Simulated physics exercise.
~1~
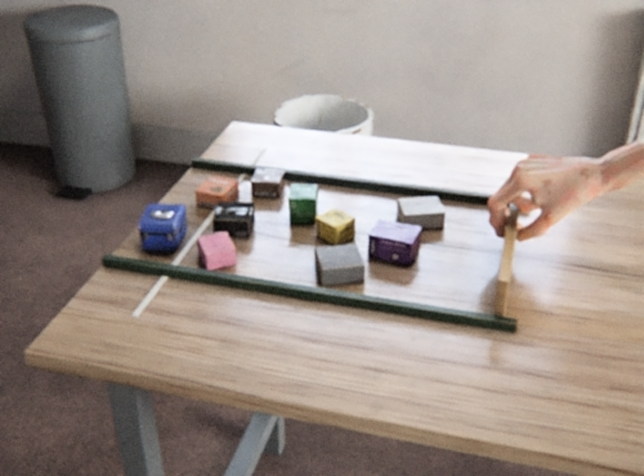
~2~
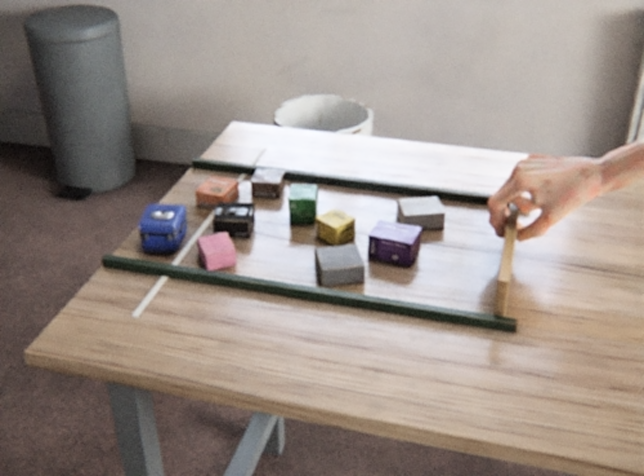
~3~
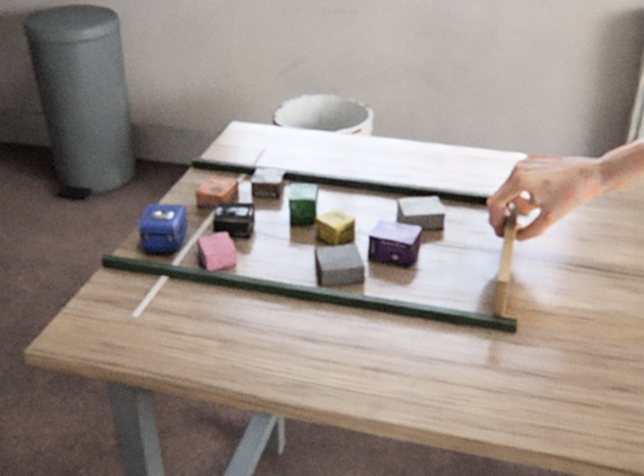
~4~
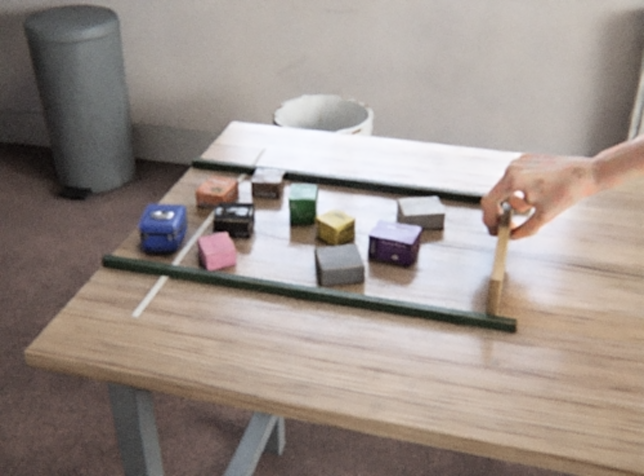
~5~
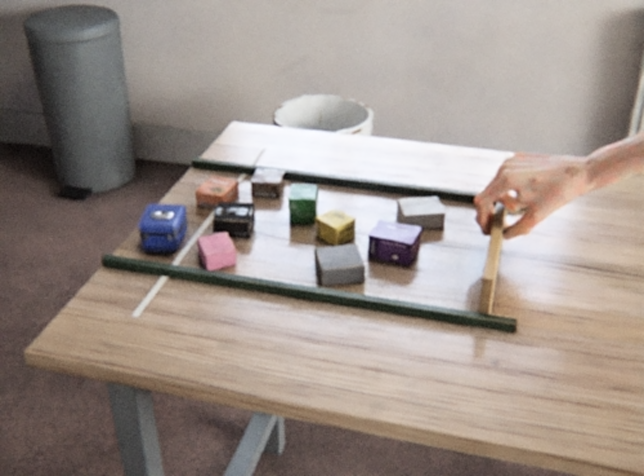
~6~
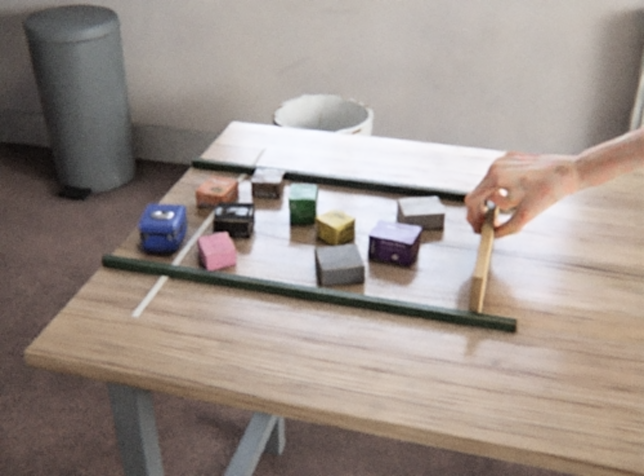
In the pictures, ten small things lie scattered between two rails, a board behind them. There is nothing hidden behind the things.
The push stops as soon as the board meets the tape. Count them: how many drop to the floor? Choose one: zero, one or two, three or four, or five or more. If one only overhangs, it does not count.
One or two.
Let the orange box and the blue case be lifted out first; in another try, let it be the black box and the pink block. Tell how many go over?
I'd say 0 the first time and 1 the second time.
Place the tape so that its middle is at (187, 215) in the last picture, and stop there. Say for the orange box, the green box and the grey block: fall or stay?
In order, the orange box goes off the edge, then the green box goes off the edge, then the grey block keeps its spot.
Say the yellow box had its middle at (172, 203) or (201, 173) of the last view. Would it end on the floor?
Place by place, it tumbles off; is lost.
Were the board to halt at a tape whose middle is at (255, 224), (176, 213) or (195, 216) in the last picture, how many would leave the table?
Try 1: 0; try 2: 6; try 3: 5.
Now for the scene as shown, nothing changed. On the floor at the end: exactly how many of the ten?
Total: 2.
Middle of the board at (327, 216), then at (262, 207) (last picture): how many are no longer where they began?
The count is 5 at the first point and 10 at the second.
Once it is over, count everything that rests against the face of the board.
4 of them.
A little later, none off yet; blue case at rest near (164, 228); orange box at rest near (217, 193); black box at rest near (234, 220).
When it is over, the number that fall off is one or two; down, orange box and blue case.
